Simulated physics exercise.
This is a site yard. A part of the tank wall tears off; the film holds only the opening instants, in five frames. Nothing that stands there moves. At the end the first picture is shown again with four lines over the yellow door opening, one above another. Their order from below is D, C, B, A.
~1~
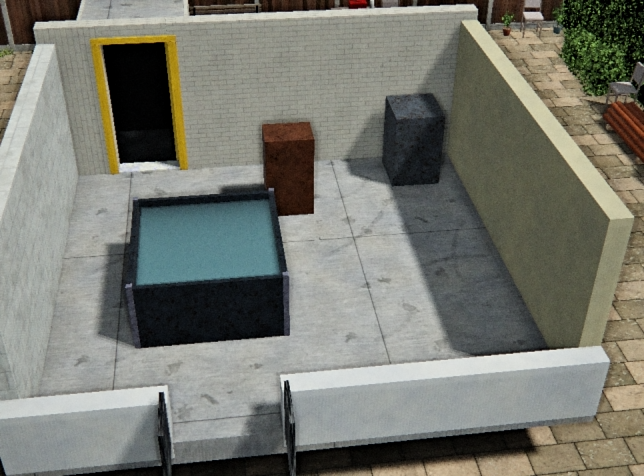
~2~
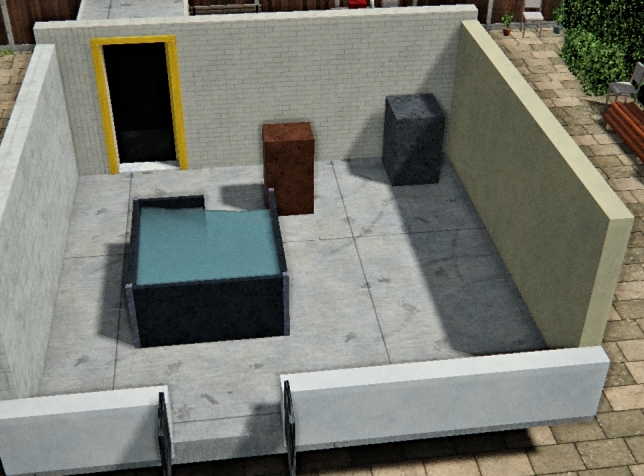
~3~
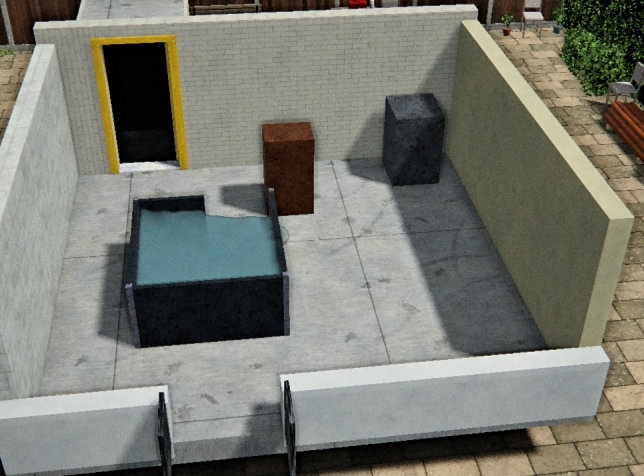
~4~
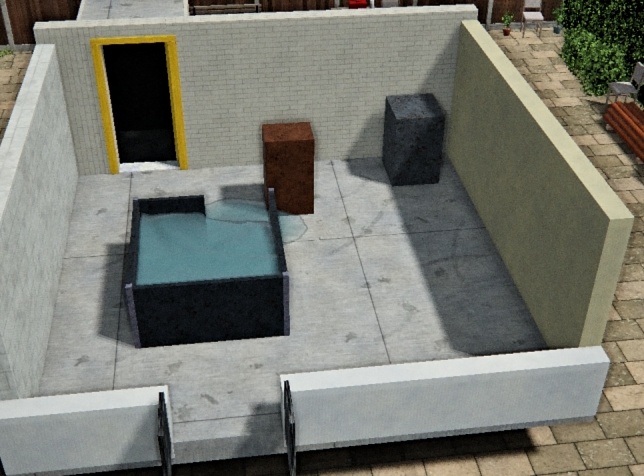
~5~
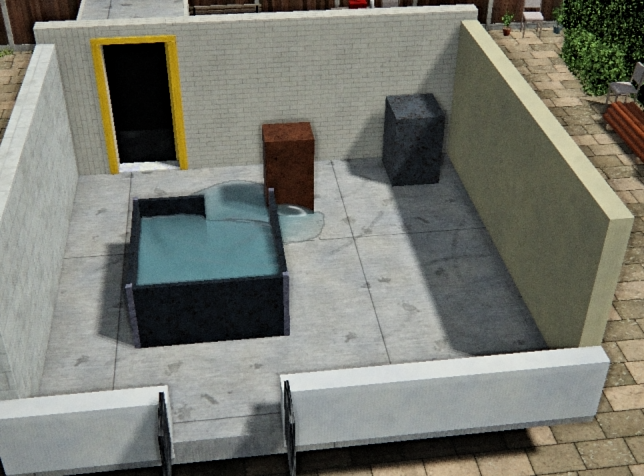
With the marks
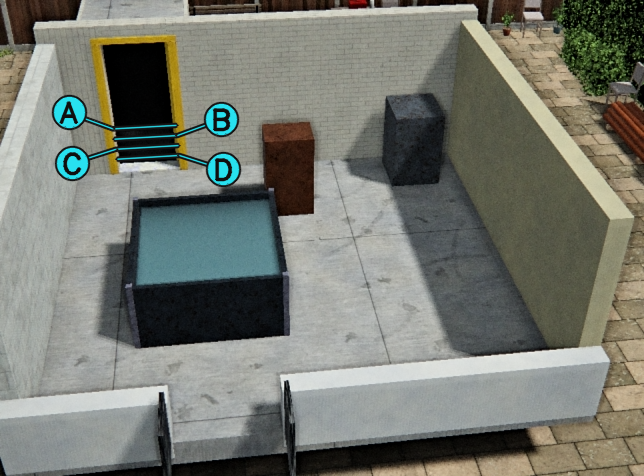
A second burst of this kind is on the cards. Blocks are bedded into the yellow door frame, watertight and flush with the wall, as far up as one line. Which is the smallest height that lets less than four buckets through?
Take D.
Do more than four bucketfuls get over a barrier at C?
No, that is safe.
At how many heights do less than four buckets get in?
All four.
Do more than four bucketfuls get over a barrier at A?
No, not at all.
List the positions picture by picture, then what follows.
Water in the tank at rest, its middle at (207, 241); foot of the yellow doorway at (150, 171); open gate at (224, 376).
Water covers 1 % of the ground, its front hidden from here.
Water covers 3 % of the ground, its front hidden from here.
Water covers 6 % of the ground and shows as far out as (288, 217).
Water covers 10 % of the ground and shows as far out as (244, 183).
On the marked copy, A at (144, 127); B at (146, 137); C at (147, 147); D at (148, 157); from the bottom up D, C, B, A.
For mark A, nothing gets over.
For mark B, nothing gets over.
For mark C, nothing gets over.
For mark D, a splash gets over, under a bucket.
